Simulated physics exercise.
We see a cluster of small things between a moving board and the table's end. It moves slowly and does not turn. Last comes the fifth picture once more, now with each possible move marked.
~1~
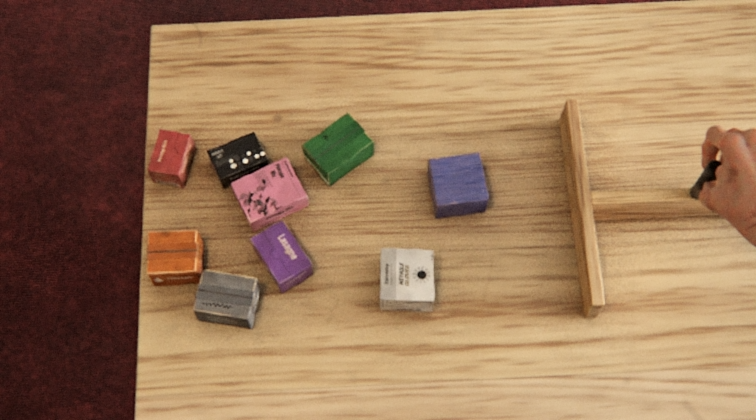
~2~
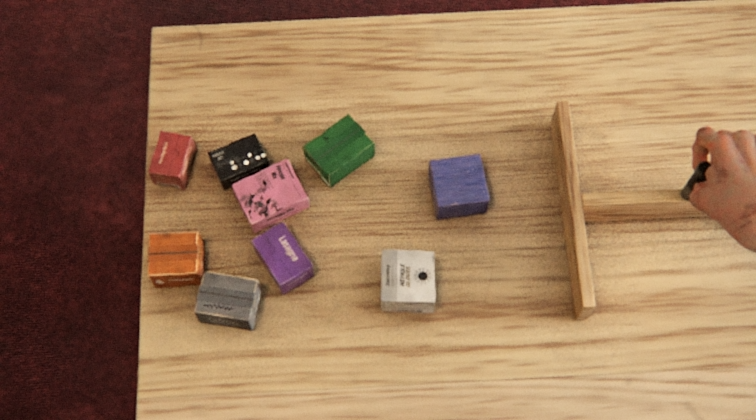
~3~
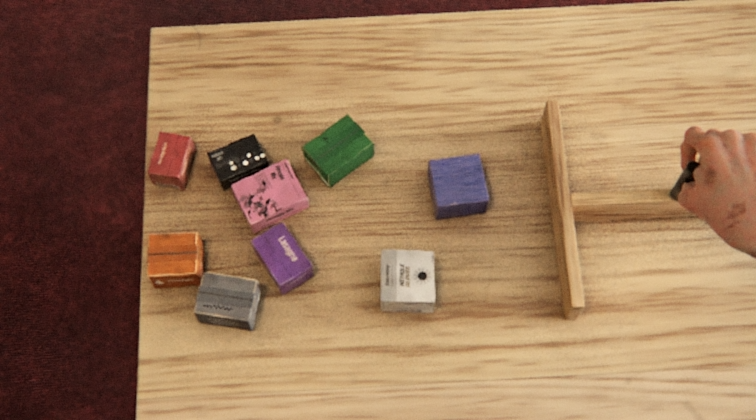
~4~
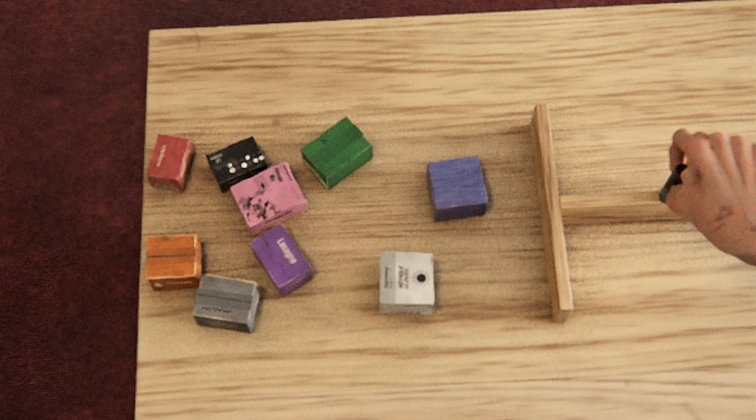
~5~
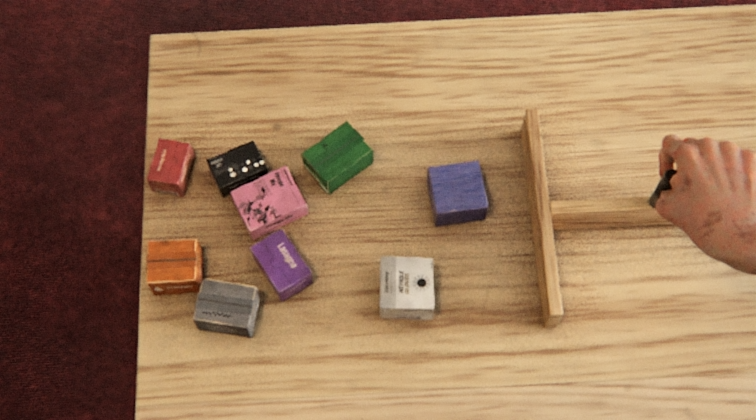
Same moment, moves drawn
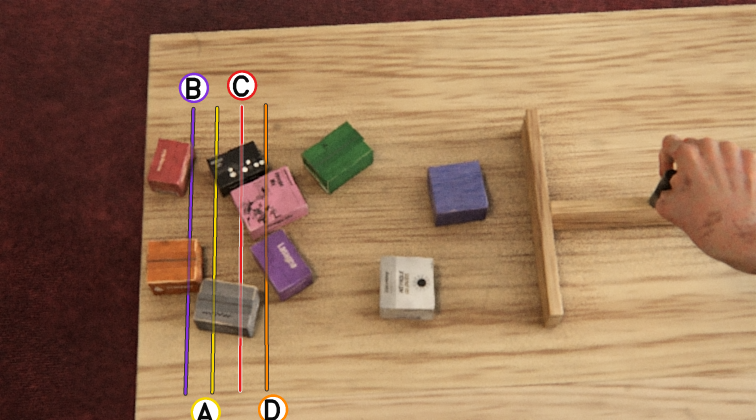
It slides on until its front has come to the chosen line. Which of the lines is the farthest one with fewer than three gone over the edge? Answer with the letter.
It should halt at C.
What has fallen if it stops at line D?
The red packet goes over.
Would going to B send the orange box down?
By then, yes.
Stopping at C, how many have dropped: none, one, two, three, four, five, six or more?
In all, two.
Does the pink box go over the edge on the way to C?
By then, no.
On the marked copy, A at (215, 242); B at (190, 243); C at (241, 240); D at (266, 239).
With C. Early on, board (435, 213); blue block (399, 197); red packet (171, 168).
Further on, board (325, 219); orange box (166, 269); grey box (208, 311).
At the end, board (241, 223); red packet over the edge; orange box over the edge; two fallen.
As for the rest, A drops six; B drops six; D is within the limit but short.
